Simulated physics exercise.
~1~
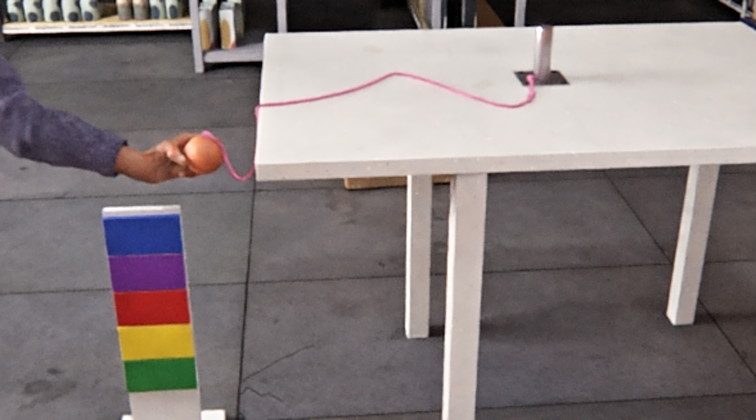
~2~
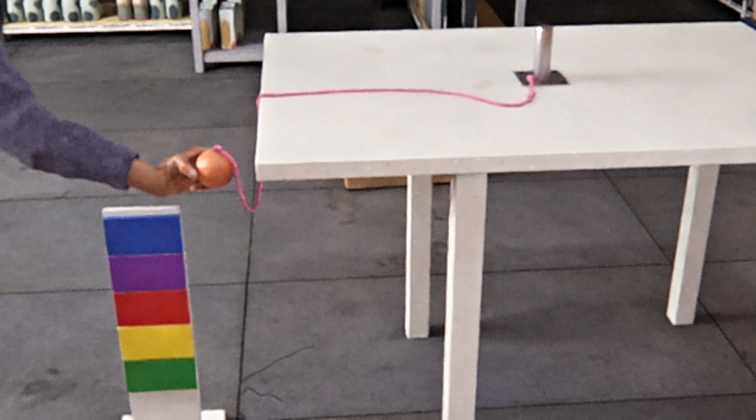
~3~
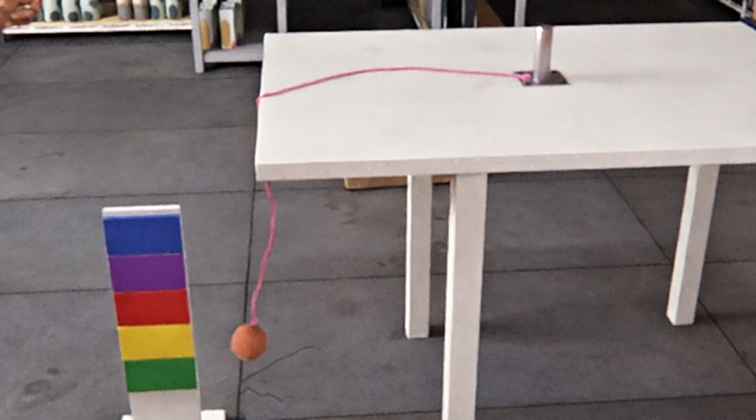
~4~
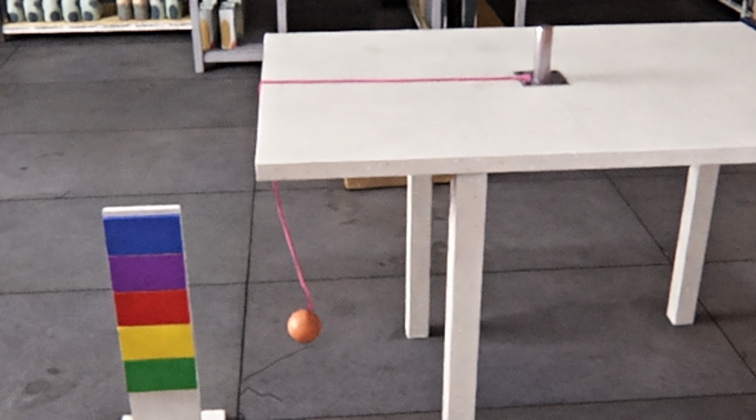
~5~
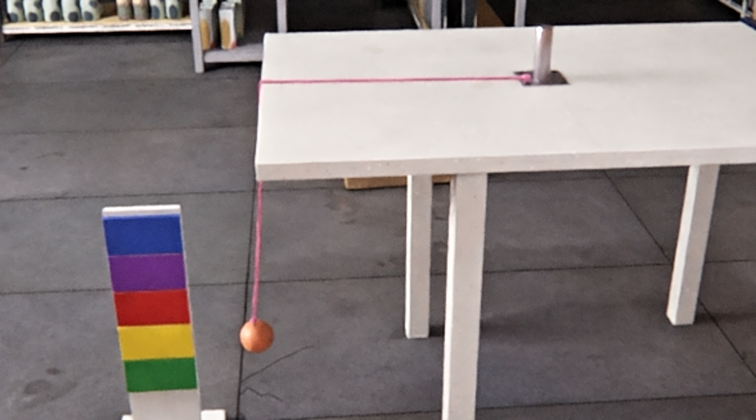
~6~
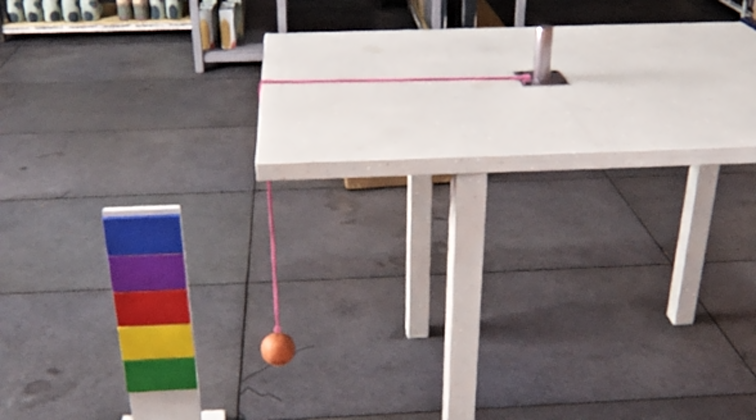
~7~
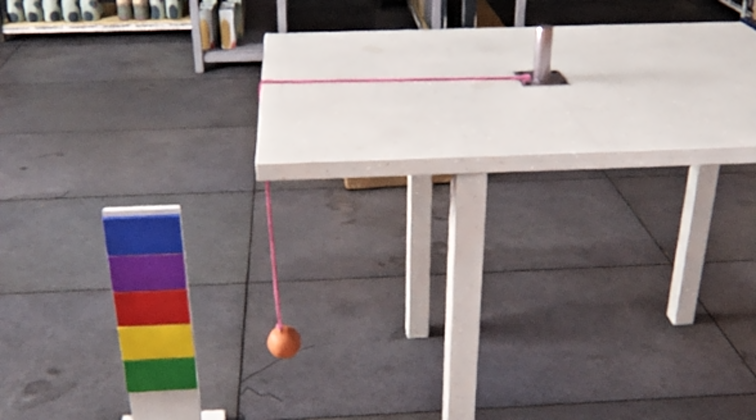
An orange ball-like fruit, tied to a pink cord, is held by a hand at the left end of a white table, seen from a still, slightly raised view in a room with dark floor tiles and shelves behind. The cord runs loosely across the tabletop to an upright post, and a stand beside the table shows blue, purple, red, yellow and green bands from top to bottom. The hand moves slightly right, then lets go and withdraws. The orange drops below the table edge, and the cord pulls straight. It swings right, back left, then right again in smaller moves, ending hanging level with the green band.
